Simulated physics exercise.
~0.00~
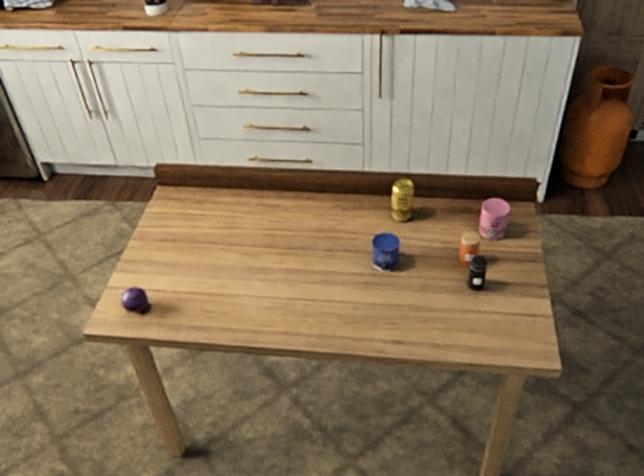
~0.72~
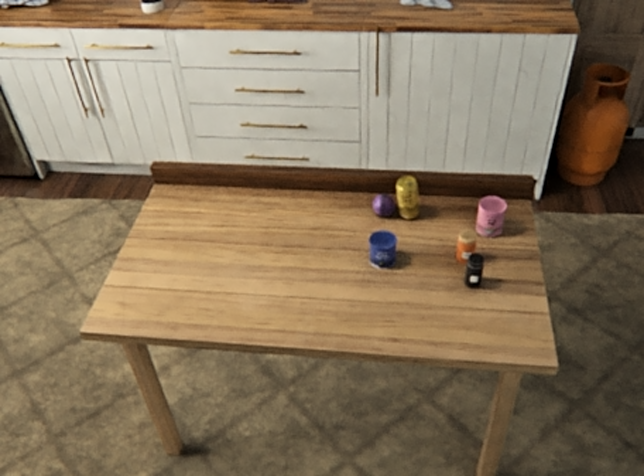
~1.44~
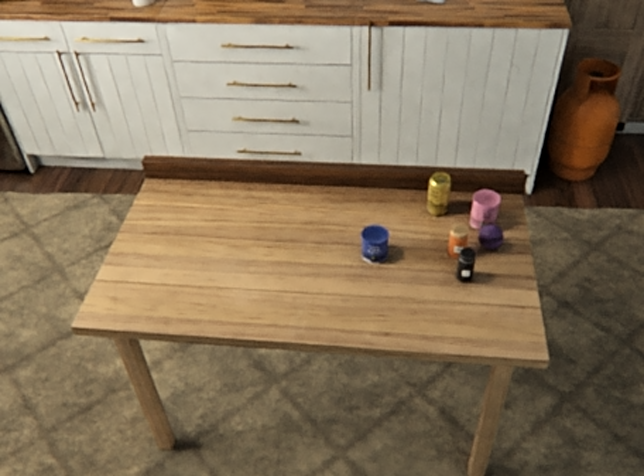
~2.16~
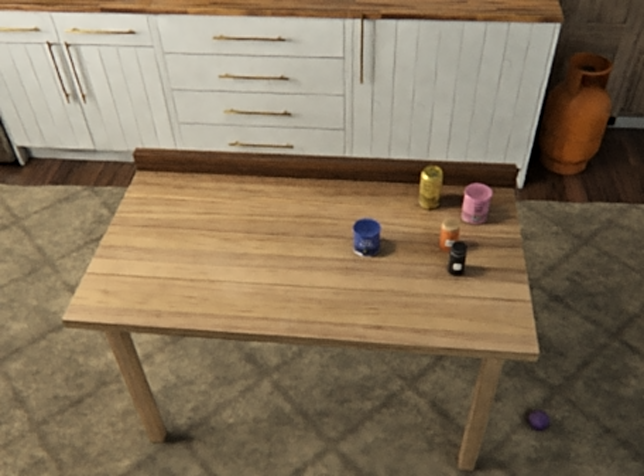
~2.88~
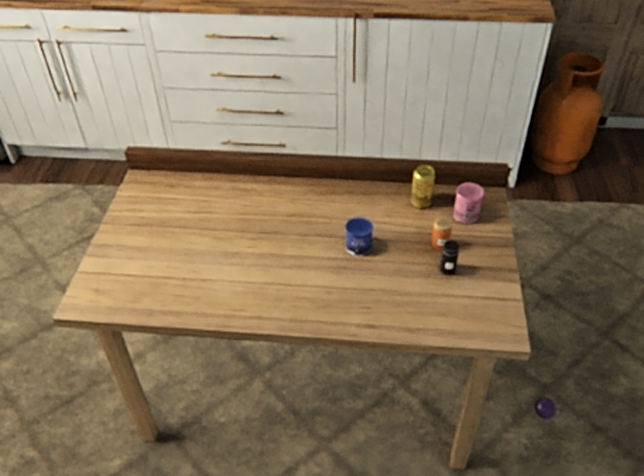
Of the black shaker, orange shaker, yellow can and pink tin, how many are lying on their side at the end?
None of them are lying on their side. All four are still standing upright on the table, though the yellow can has shifted to the right.
